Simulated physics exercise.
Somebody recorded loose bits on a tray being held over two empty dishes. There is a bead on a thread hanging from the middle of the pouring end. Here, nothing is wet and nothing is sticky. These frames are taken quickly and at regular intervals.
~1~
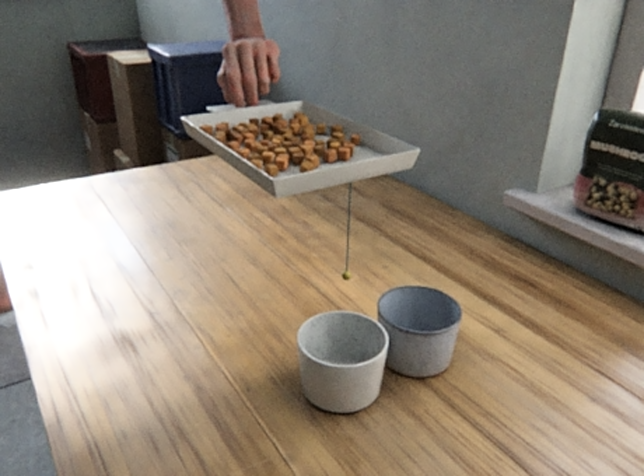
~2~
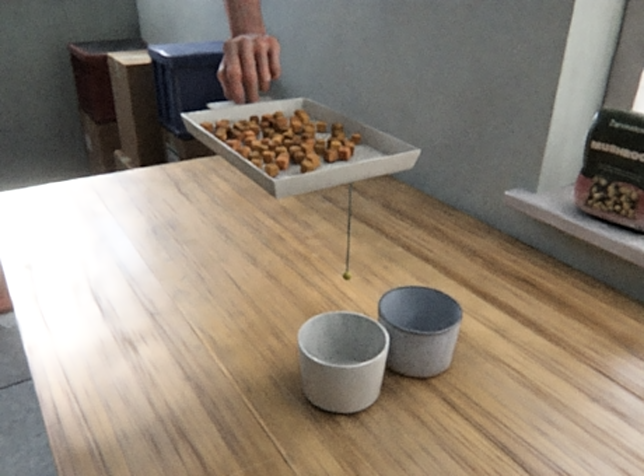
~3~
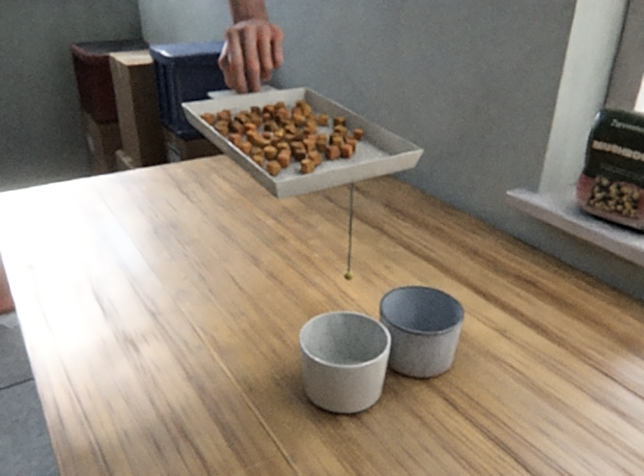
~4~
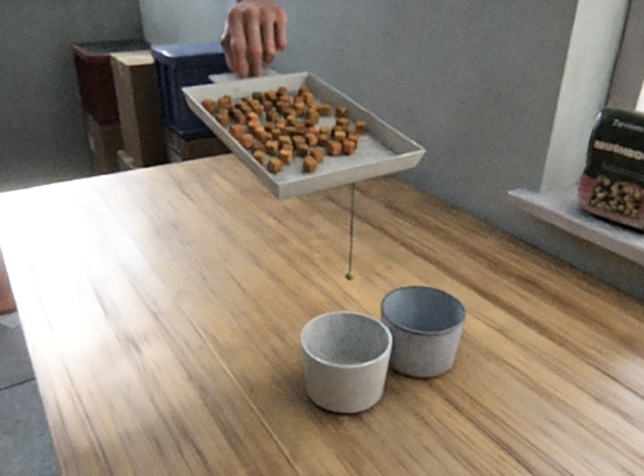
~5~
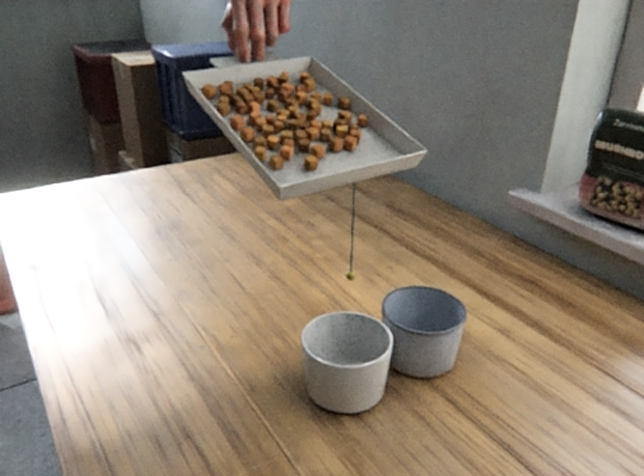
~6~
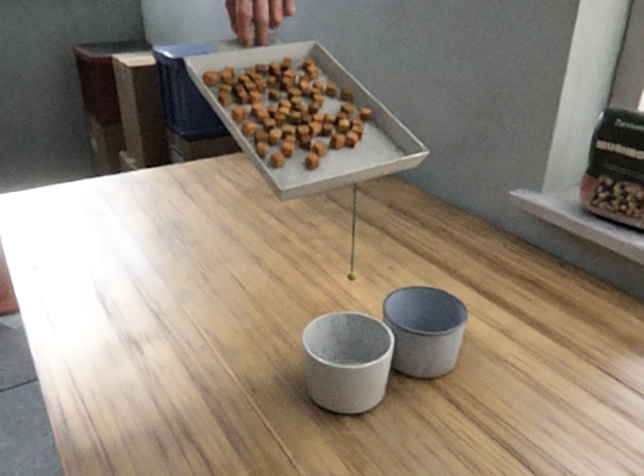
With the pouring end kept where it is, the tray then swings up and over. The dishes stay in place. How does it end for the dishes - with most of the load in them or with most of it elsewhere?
With most in them.
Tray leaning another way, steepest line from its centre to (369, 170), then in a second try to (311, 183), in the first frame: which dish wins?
The first try favours the right of the two, the second the left of the two.
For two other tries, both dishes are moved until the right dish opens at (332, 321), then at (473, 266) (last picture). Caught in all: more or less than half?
First place: Short of half; second place: Short of half.
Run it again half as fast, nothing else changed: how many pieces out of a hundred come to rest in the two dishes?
I'd say 70 percent or thereabouts.
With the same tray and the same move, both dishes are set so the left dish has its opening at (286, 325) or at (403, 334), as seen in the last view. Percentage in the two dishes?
You'd end up with around 30 per cent and then around 30 per cent.
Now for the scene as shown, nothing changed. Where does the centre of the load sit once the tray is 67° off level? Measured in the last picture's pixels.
The load's middle is around (337, 147).
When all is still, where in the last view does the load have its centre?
Last view, centre at rest - approx. (372, 377).
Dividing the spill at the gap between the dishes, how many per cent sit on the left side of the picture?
Share on the left: Near 40 %.
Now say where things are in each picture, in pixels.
The first frame shows corners of the pouring end near (276, 177) and (413, 149), level; middle of the load near (277, 141), brown sugar cubes; left dish near (368, 383); right dish near (445, 349); bead on its thread near (347, 275).
The second frame shows corners of the pouring end near (277, 177) and (414, 149), level; middle of the load near (278, 139).
The third frame shows corners of the pouring end near (279, 179) and (416, 149), tipped barely, level across its low end; middle of the load near (279, 133).
The fourth frame shows corners of the pouring end near (281, 180) and (418, 149), tipped a little, level across its low end; middle of the load near (281, 124).
The fifth frame shows corners of the pouring end near (282, 182) and (420, 149), tipped clearly, level across its low end; middle of the load near (283, 115).
The sixth frame shows corners of the pouring end near (284, 185) and (422, 150), tipped clearly, level across its low end; middle of the load near (285, 107); left dish near (373, 384); right dish near (451, 349).
Shortly afterwards, tray tipped steeply; the whole lot on the tray.
Next, tray tipped past a quarter turn; all but a few on the tray; only a few in the left dish; a little in the right dish; a little outside both.
Some moments later, tray tipped past a quarter turn; near a third in the left dish; near a quarter in the right dish; near a third outside both.
In the end, tray tipped past a quarter turn; near a third in the left dish; near a quarter in the right dish; near a third outside both.
